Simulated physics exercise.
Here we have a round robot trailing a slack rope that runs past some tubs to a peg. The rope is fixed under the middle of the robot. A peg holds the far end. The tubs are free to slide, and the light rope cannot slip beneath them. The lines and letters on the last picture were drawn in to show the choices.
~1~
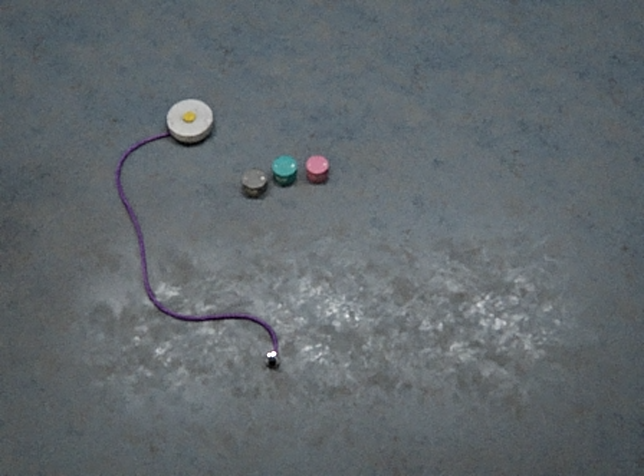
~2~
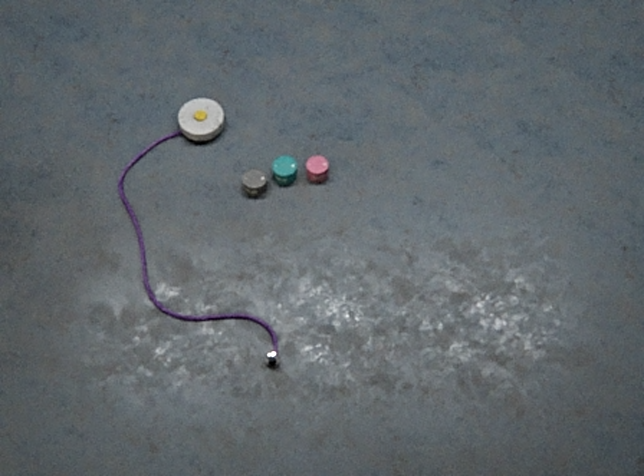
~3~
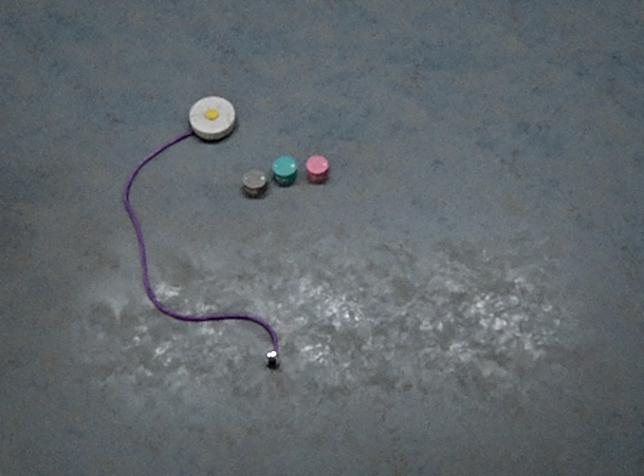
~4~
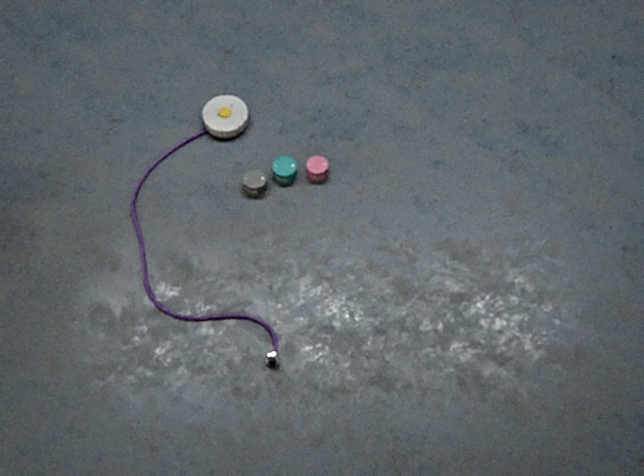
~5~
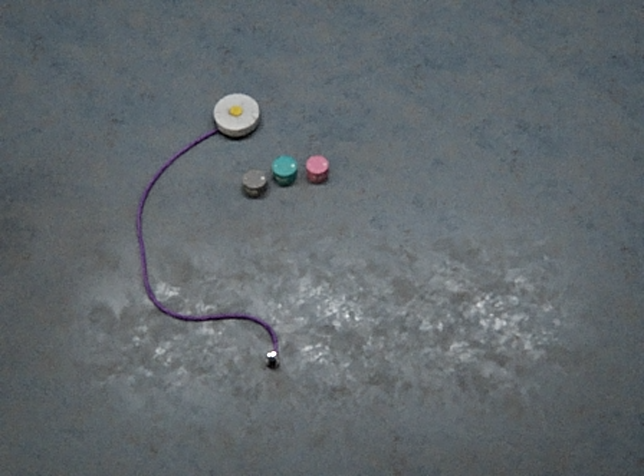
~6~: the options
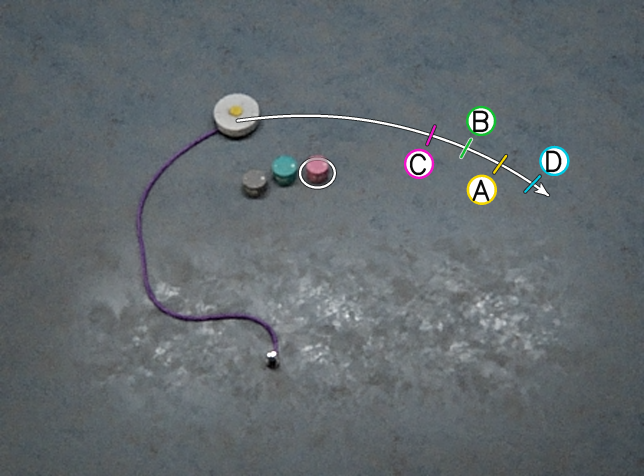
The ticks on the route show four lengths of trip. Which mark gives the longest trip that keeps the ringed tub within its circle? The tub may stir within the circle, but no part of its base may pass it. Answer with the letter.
Stop at B.
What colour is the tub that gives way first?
The grey tub.
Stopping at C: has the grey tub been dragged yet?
By then, no.
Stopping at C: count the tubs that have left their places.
The count is none.
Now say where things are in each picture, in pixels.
Robot (190, 122); peg (272, 358); turquoise tub (285, 170), in the first picture.
Robot (202, 120); grey tub (255, 182), in the second picture.
Robot (213, 119); turquoise tub (285, 170), in the third picture.
Robot (226, 117); grey tub (255, 182), in the fourth picture.
Robot (237, 116); turquoise tub (285, 170); pink tub (317, 169); grey tub (255, 182), in the fifth picture.
On the marked copy, A at (500, 164); B at (466, 148); C at (431, 135); D at (533, 184); the ring at (317, 173); the route from (238, 121) via (399, 127) to (548, 195).
With B. Early on, robot (318, 111); pink tub (317, 169).
Further on, robot (399, 122); pink tub (317, 169).
At the end, robot (467, 143); turquoise tub (294, 175); pink tub (317, 169); grey tub (278, 191); the pink tub is still in its ring.
As for the rest, A drags the ringed tub to (332, 178); C is safe but short; D drags the ringed tub to (350, 192).
